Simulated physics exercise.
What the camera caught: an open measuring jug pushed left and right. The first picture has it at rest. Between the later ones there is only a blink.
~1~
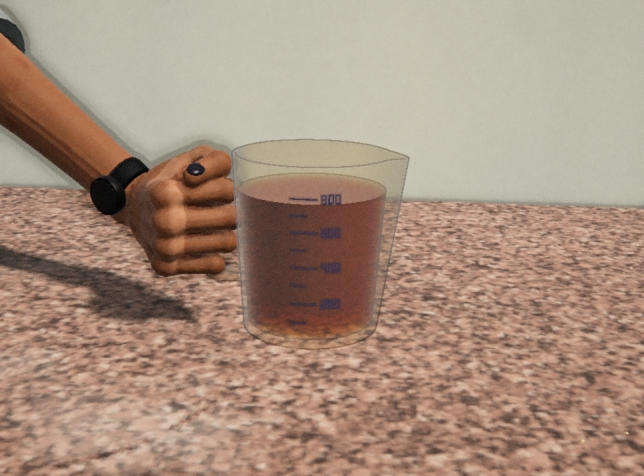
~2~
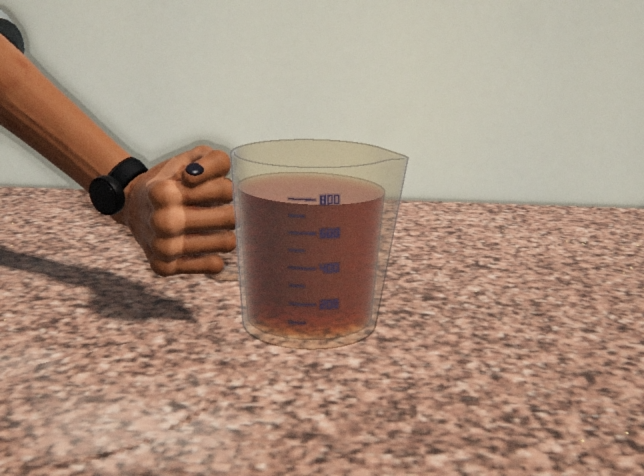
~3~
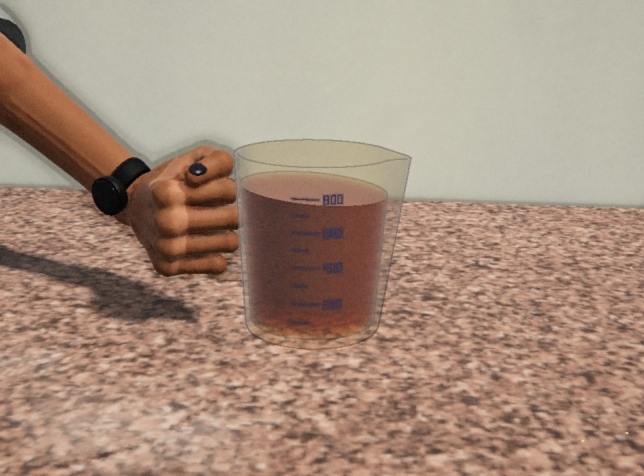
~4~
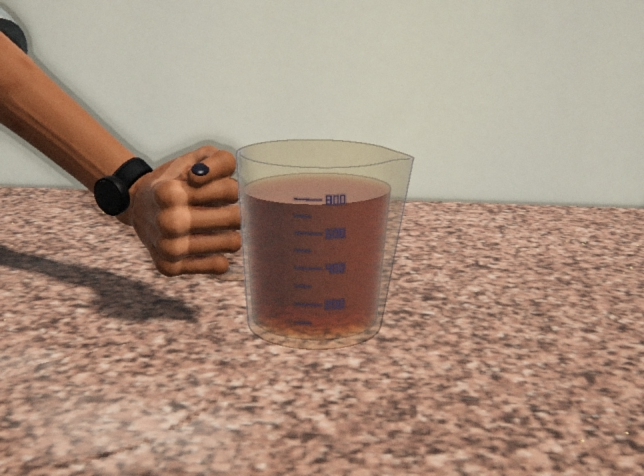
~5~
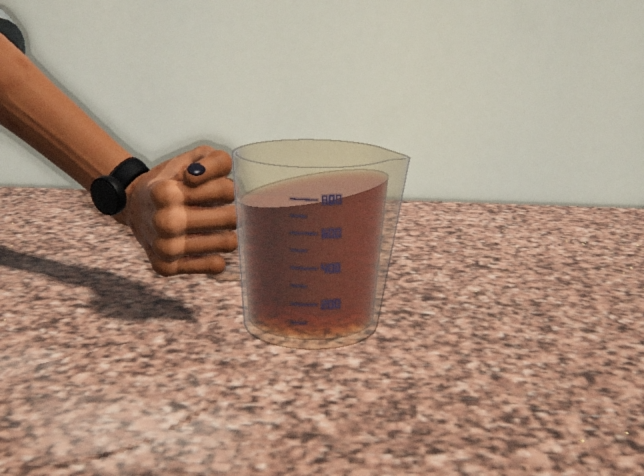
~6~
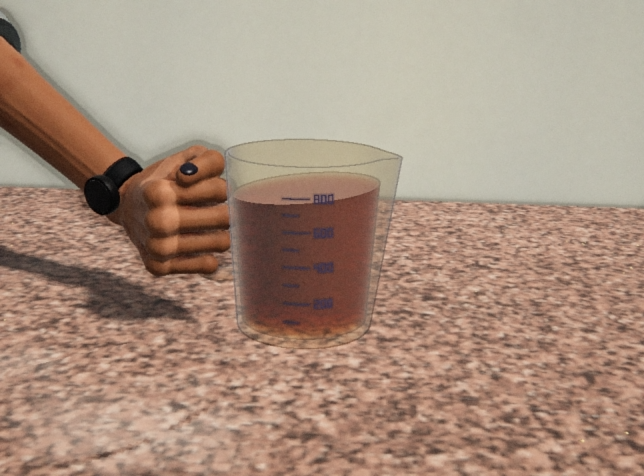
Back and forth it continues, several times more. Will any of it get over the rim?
I predict the liquid will partly end up outside.
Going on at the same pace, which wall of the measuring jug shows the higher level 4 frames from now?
Answer: To the right half.
Shortly, the highest wave so far goes over the rim.
At the finish, the highest wave so far goes over the rim; some is on the top.
